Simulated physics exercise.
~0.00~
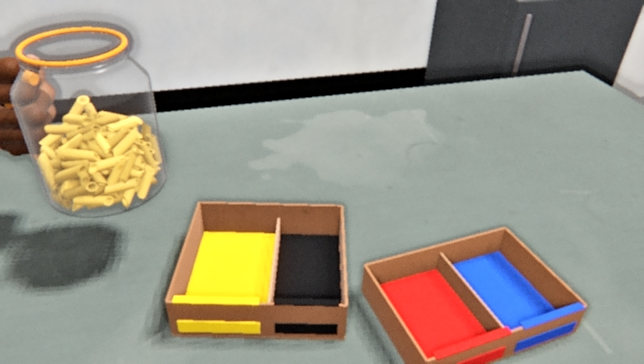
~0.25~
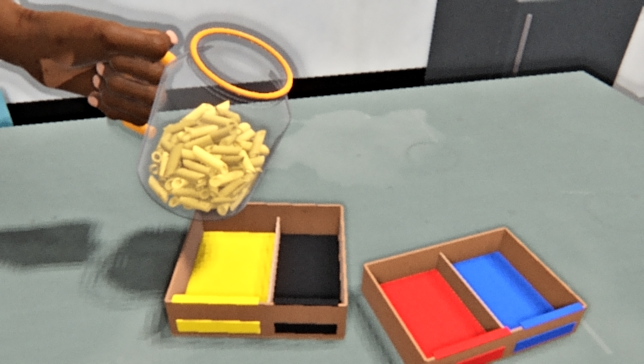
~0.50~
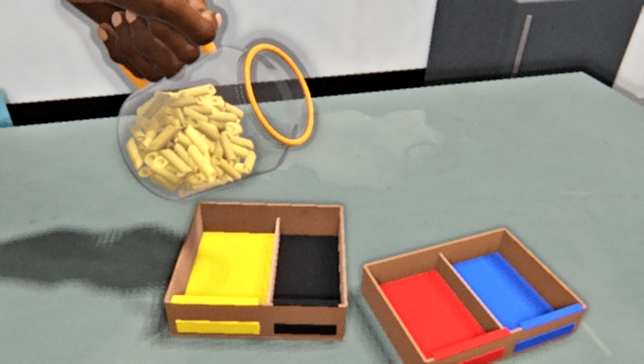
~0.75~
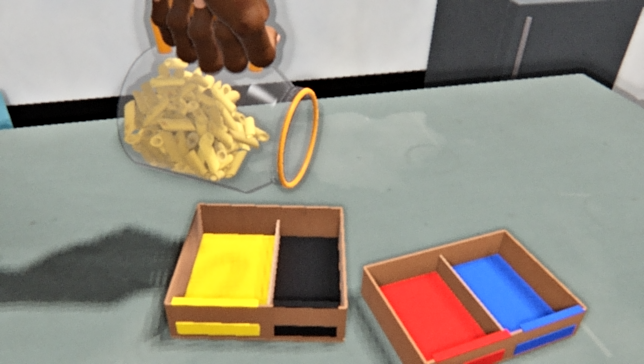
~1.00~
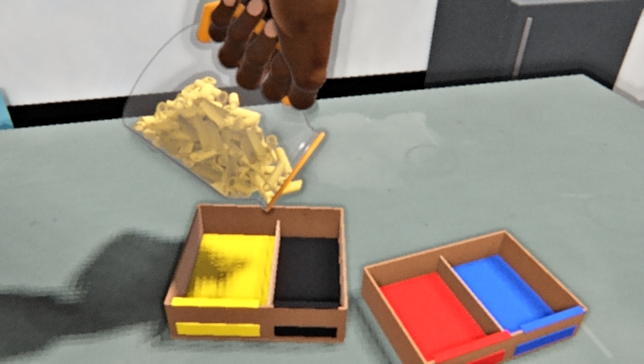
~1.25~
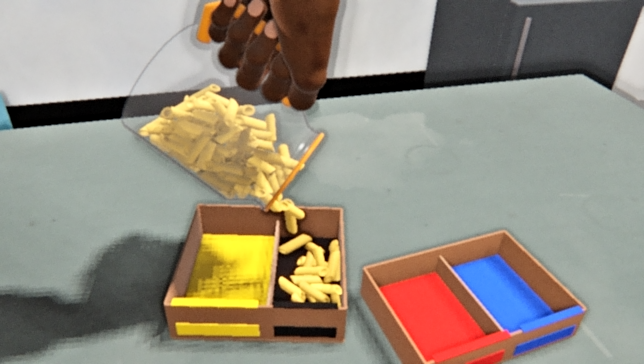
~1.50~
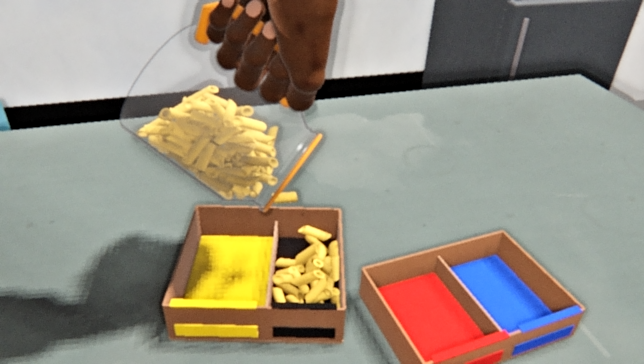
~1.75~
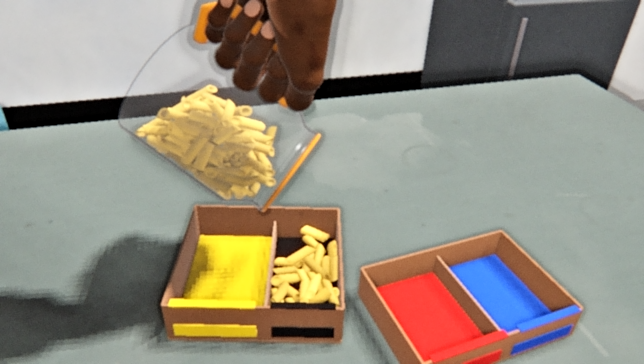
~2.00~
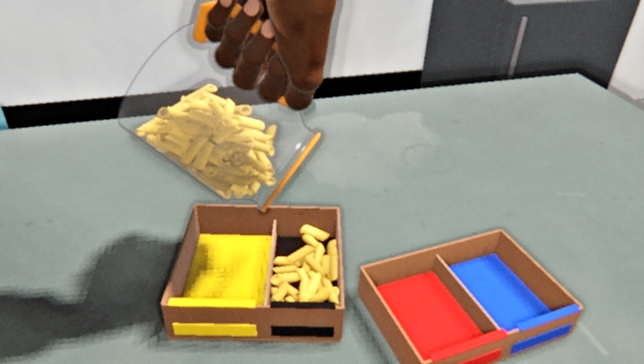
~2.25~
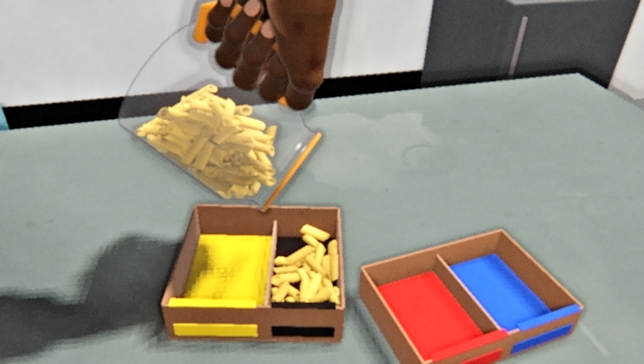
In this clip, a hand lifts a clear jar of dry pasta beside two divided trays, moves it right and tips it until some pieces spill into the black section, then holds it tilted still, with most of the pasta remaining inside the jar.
